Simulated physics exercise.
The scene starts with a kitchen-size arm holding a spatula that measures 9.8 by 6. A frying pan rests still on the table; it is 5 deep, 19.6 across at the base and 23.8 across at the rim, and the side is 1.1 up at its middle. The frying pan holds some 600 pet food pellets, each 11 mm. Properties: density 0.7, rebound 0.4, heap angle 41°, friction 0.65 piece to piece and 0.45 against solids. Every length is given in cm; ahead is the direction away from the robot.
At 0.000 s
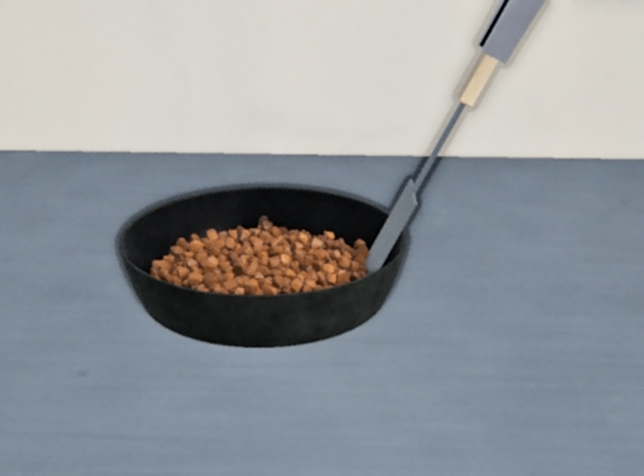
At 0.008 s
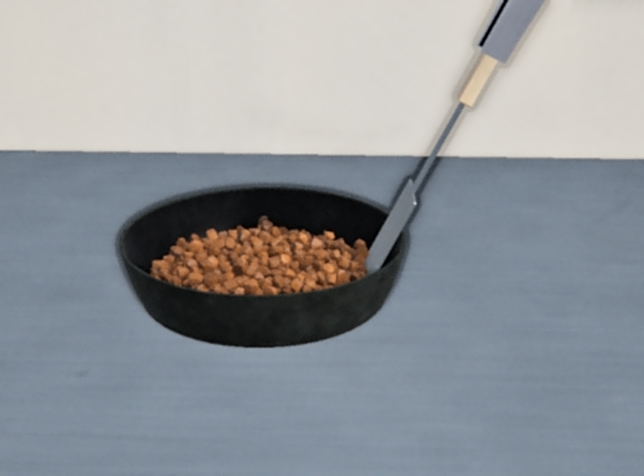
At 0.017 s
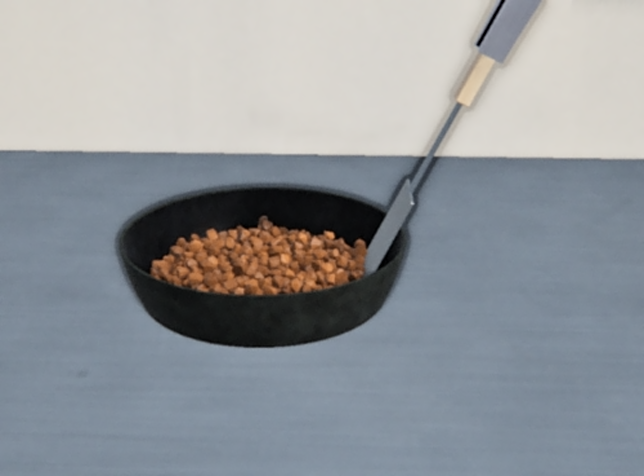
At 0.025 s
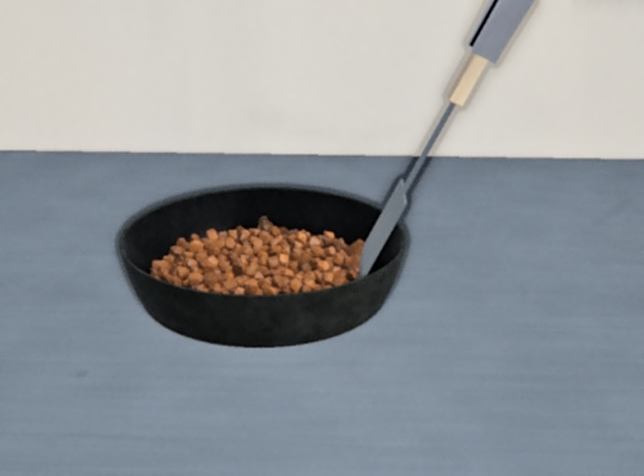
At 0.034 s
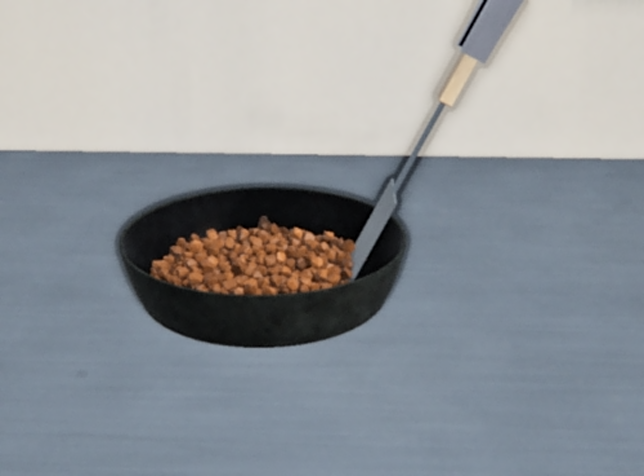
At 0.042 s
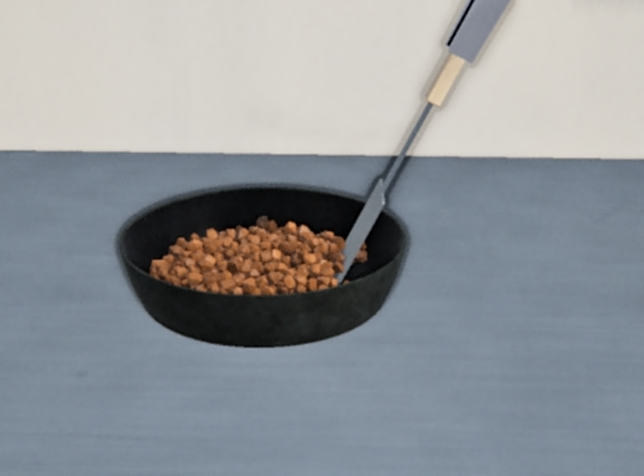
To begin with, a spatula on a robot arm rests tilted inside the right side of a black frying pan, beside a heap of brown pellets on a blue-grey table. The arm then moves the spatula a short way left through the pellets' edge, shifting a few, while the pan stays still.
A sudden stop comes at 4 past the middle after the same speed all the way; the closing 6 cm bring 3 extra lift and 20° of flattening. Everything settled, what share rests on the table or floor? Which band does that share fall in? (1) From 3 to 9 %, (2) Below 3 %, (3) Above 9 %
From 3 to 9 % (1).
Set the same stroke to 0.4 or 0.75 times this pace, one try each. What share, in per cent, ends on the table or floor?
About 0 and 0 per cent.
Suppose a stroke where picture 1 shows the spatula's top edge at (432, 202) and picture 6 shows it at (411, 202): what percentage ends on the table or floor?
Roughly 0 percent ends up there.
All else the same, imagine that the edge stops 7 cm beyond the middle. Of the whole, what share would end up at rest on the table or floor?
Changed stop: Approx. 15 %.
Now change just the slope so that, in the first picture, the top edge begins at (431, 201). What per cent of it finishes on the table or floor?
Some 5 per cent.
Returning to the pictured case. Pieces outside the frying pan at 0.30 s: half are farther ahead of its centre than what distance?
I'd put it at some 20 centimetres.
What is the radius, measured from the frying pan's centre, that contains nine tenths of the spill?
I'd put it at about 35 centimetres.
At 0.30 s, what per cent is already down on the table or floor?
6 %.
After 0.07 s, sloping 63°, highest piece 7 above the table; 599 in the frying pan.
After 0.09 s, sloping 57°, highest piece 8 above the table; 599 in the frying pan.
After 0.30 s, sloping 44°, highest piece 7 above the table; 564 in the frying pan, 32 on the table or floor, 3 on the blade or in flight.
After 1.35 s, sloping 44°, highest piece 6 above the table; 564 in the frying pan, 35 on the table or floor.
At rest, 564 in the frying pan, 35 on the table or floor. That is 6 % on the table or floor.
